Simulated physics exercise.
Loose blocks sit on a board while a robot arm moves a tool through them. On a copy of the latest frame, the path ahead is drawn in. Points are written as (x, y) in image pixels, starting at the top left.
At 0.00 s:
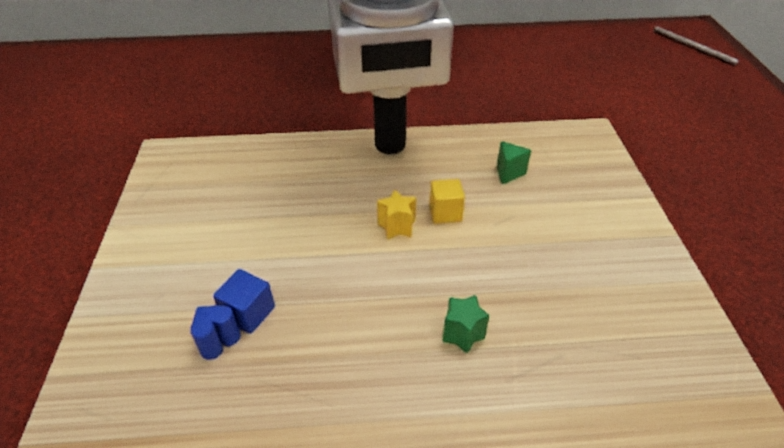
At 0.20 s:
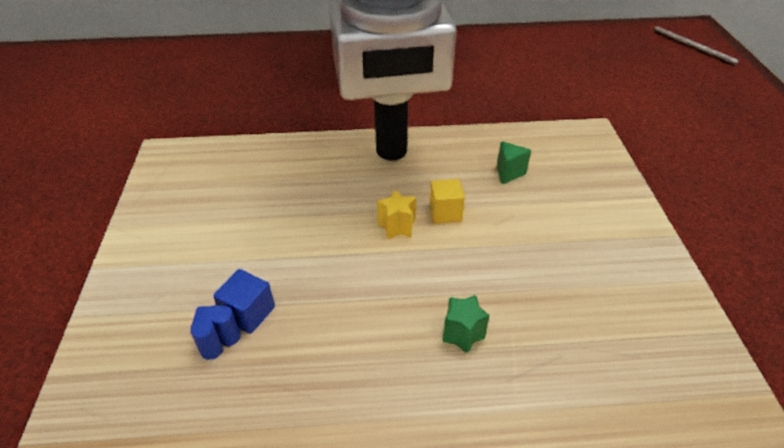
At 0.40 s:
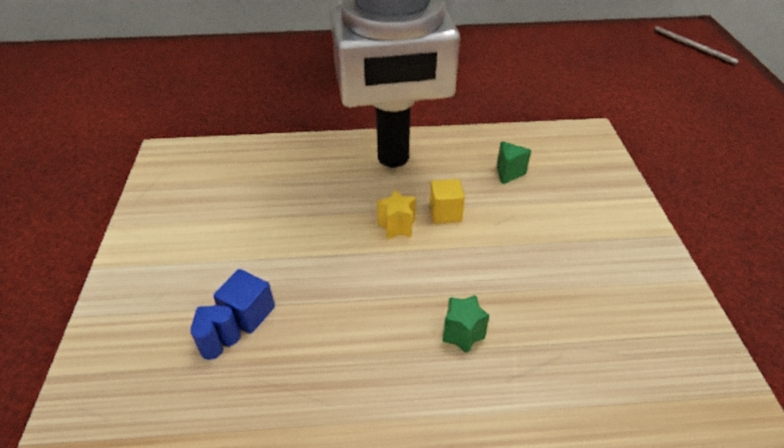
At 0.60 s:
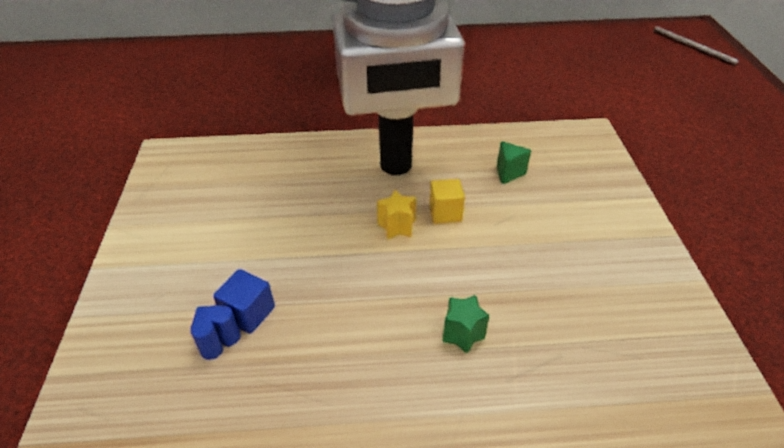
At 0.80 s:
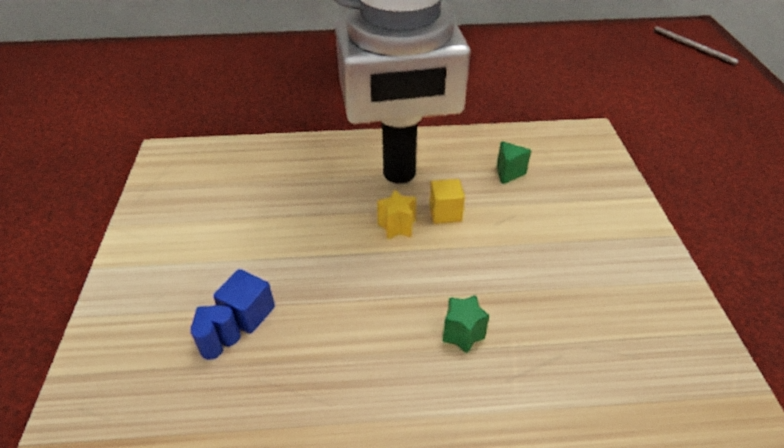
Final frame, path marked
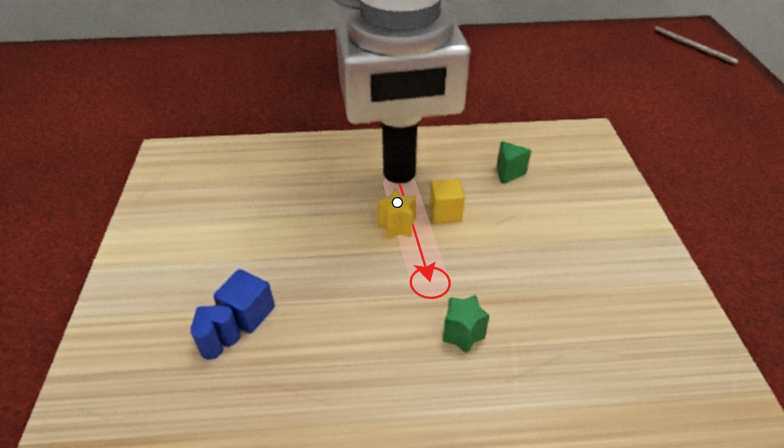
On a light wooden board over a red surface, blue, yellow and green blocks lie still while a robot arm with a black cylindrical tool moves slightly toward the viewer, nearing the yellow star and yellow square.
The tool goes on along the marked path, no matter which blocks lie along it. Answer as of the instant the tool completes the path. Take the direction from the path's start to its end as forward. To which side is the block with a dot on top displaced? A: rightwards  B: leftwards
My answer is option A.
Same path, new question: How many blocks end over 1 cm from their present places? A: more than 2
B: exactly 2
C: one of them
Answer: C.
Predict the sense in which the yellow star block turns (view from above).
Its spin: Clockwise.
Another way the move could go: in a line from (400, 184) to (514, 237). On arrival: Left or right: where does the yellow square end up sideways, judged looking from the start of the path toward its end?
Sideways shift: Right.
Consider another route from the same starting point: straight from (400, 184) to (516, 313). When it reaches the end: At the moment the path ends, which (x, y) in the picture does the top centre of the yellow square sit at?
I'd say the yellow square ends with its top centre at (488, 209).
The drawn path runs from (400, 184) to (430, 282); the dot is on the yellow star block.
The first path, step by step. One third of the way, tool (409, 203); yellow star block (395, 208).
Two thirds of the way, tool (419, 235); yellow star block (389, 229), turned 40° clockwise.
At the end, tool (431, 272); yellow star block (389, 232), turned 65° clockwise; yellow square not moved.
